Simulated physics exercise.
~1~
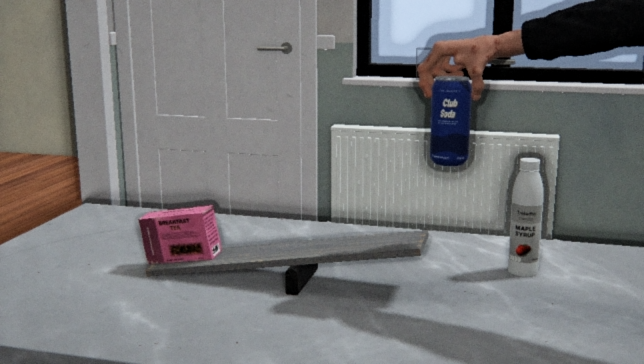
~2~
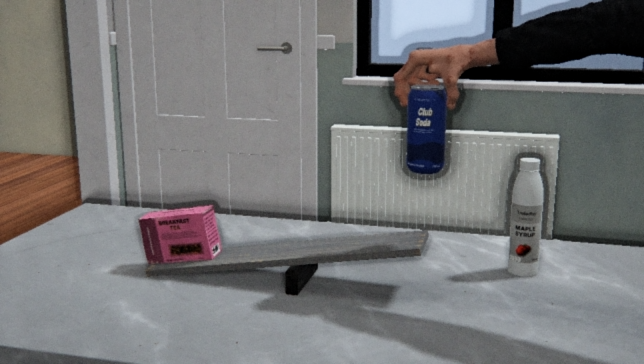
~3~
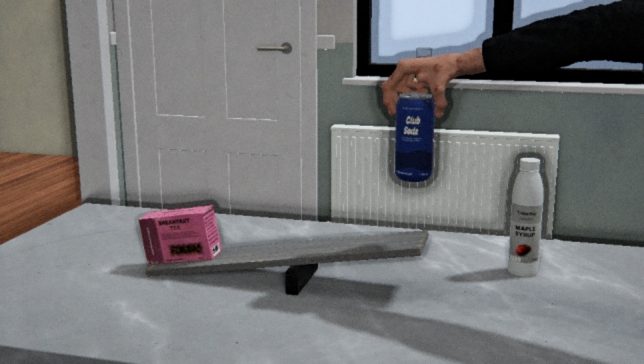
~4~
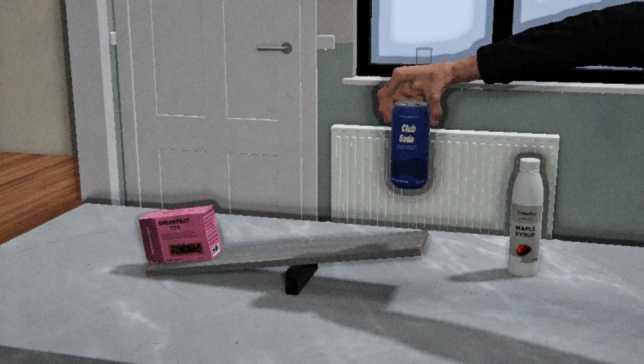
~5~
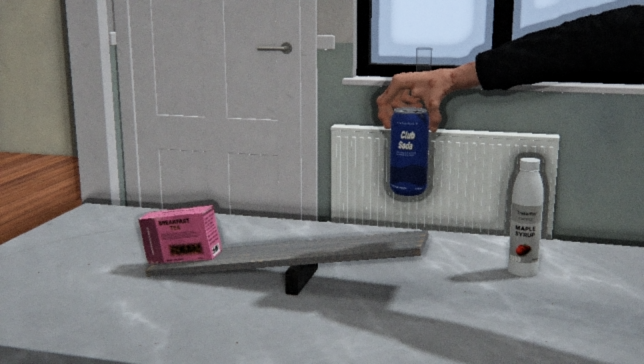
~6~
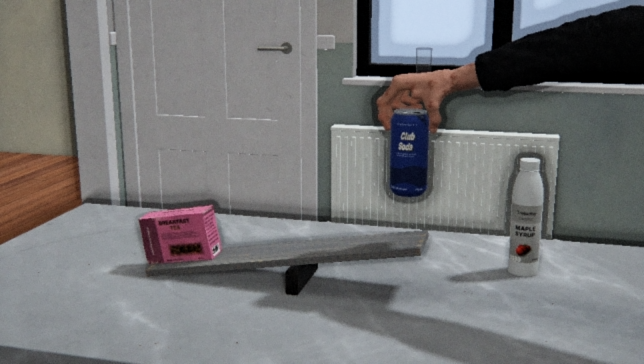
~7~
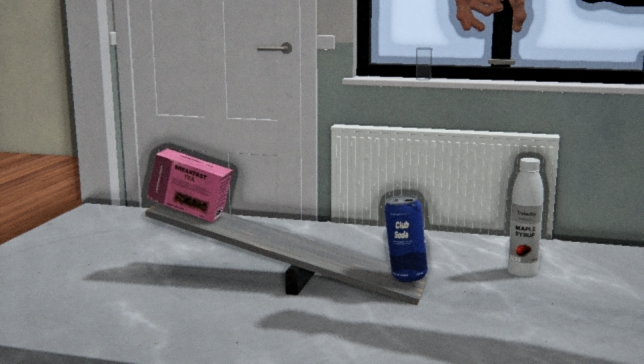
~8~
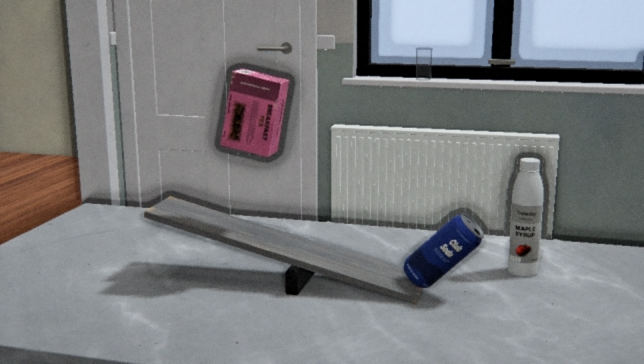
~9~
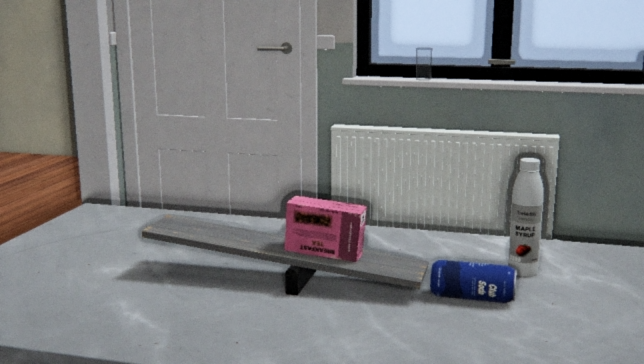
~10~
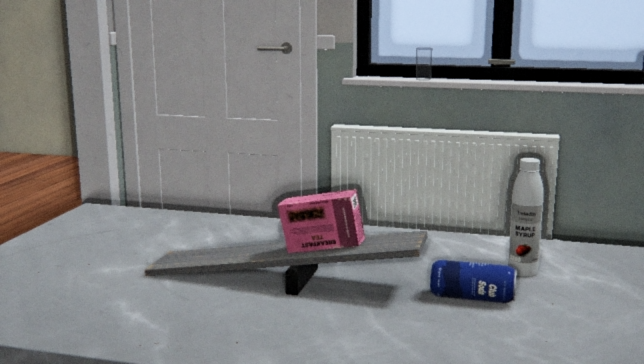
Hand dropping blue can onto plank's raised right end, flipping pink packet upside down onto the plank, can lying beside white bottle.
